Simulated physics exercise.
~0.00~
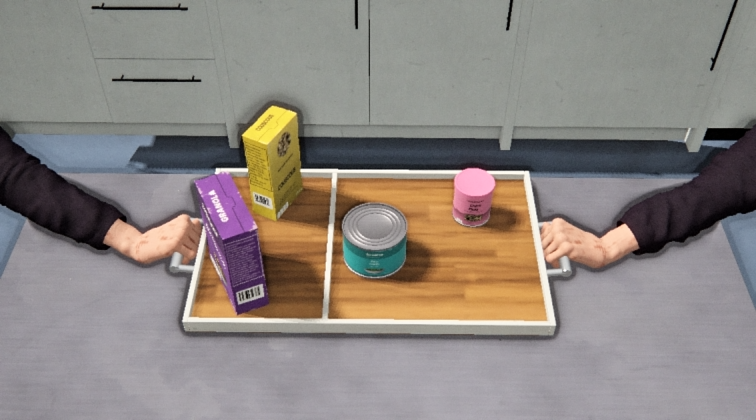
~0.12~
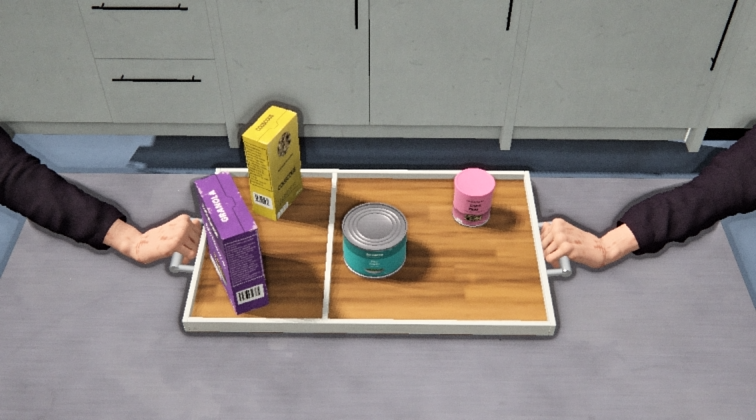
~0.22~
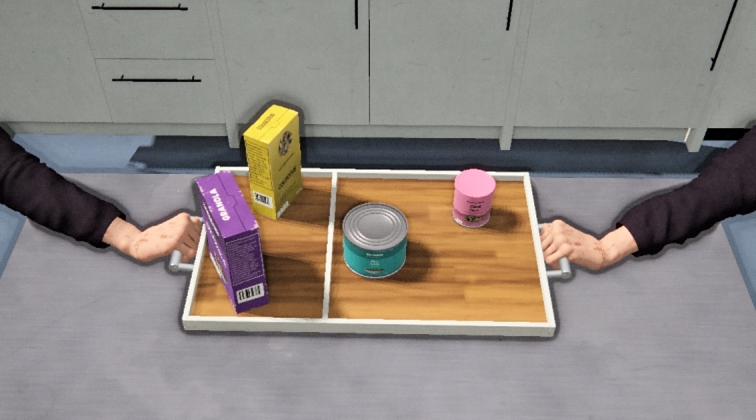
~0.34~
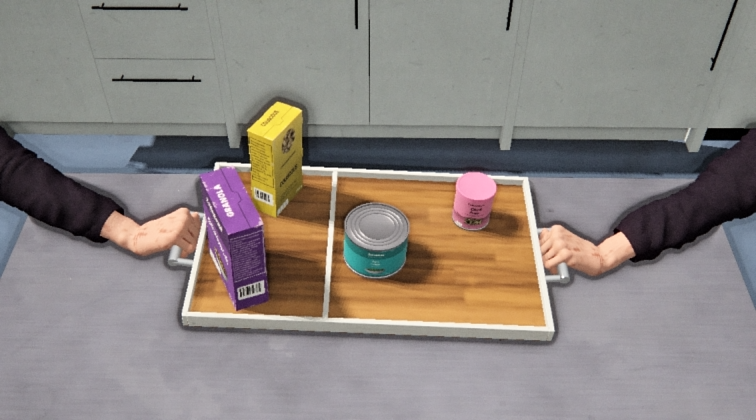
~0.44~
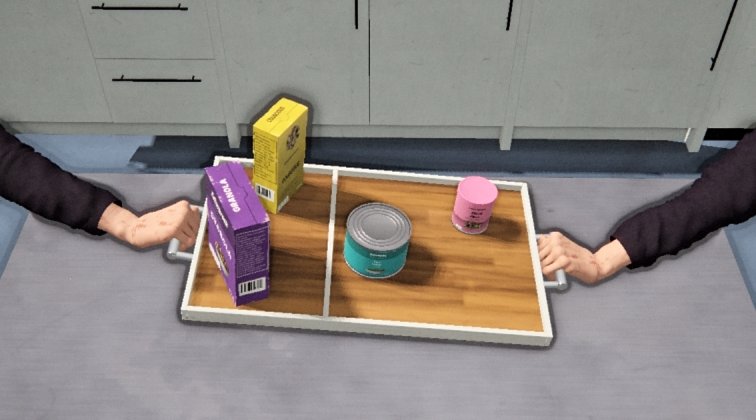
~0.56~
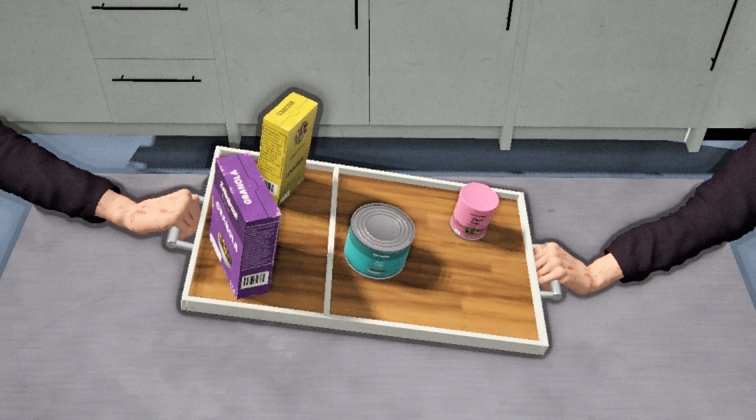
Two hands held a wooden serving tray with a purple packet, a yellow packet, a turquoise tub and a pink tin level at first, then gradually tilted it slightly, lowering the right side.
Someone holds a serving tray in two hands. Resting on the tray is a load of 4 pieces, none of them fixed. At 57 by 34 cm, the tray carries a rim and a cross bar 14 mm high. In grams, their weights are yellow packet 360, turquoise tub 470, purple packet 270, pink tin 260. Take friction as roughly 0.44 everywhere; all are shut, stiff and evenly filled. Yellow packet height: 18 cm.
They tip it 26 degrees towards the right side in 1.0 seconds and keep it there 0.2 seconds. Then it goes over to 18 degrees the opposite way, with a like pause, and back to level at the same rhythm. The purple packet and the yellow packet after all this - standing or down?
As I see it, the purple packet goes over, the yellow packet goes over.
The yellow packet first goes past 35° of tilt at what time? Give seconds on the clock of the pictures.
About 1.0 seconds.
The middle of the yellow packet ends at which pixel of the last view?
About (441, 195).
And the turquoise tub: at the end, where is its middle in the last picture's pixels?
Near (499, 248).
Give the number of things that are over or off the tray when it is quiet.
The count is 2.
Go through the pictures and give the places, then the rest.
The first picture shows tray level; purple packet (232, 244); yellow packet (274, 164).
The second picture shows tray level; turquoise tub (375, 240); pink tin (473, 198).
The third picture shows tray tilted 1°, right edge down; turquoise tub (375, 240); pink tin (473, 199).
The fourth picture shows tray tilted 3°, right edge down; turquoise tub (376, 241); pink tin (473, 202).
The fifth picture shows tray tilted 6°, right edge down; turquoise tub (377, 241); pink tin (474, 206).
The sixth picture shows tray tilted 11°, right edge down; purple packet (243, 227); yellow packet (285, 151).
After 1.06 s, tray tilted 26°, right edge down; yellow packet tipped 47° from how it sat near (339, 167); purple packet tipped 30° from how it sat near (295, 204).
After 1.36 s, tray tilted 26°, right edge down; yellow packet on its side near (399, 200); purple packet tipped 66° from how it sat near (378, 225); turquoise tub slid 9 cm.
After 1.56 s, tray tilted 20°, right edge down; yellow packet on its side near (435, 211); purple packet tipped 61° from how it sat near (416, 240); turquoise tub slid 17 cm.
After 2.16 s, tray tilted 16°, left edge down; yellow packet on its side near (435, 181); purple packet tipped 61° from how it sat near (412, 223); turquoise tub slid 21 cm.
At rest (4.0 s), tipped over on the tray, yellow packet and purple packet; not toppled but over 5 cm from the start, turquoise tub and pink tin. In the last view, purple packet near (391, 251), yellow packet near (441, 195).
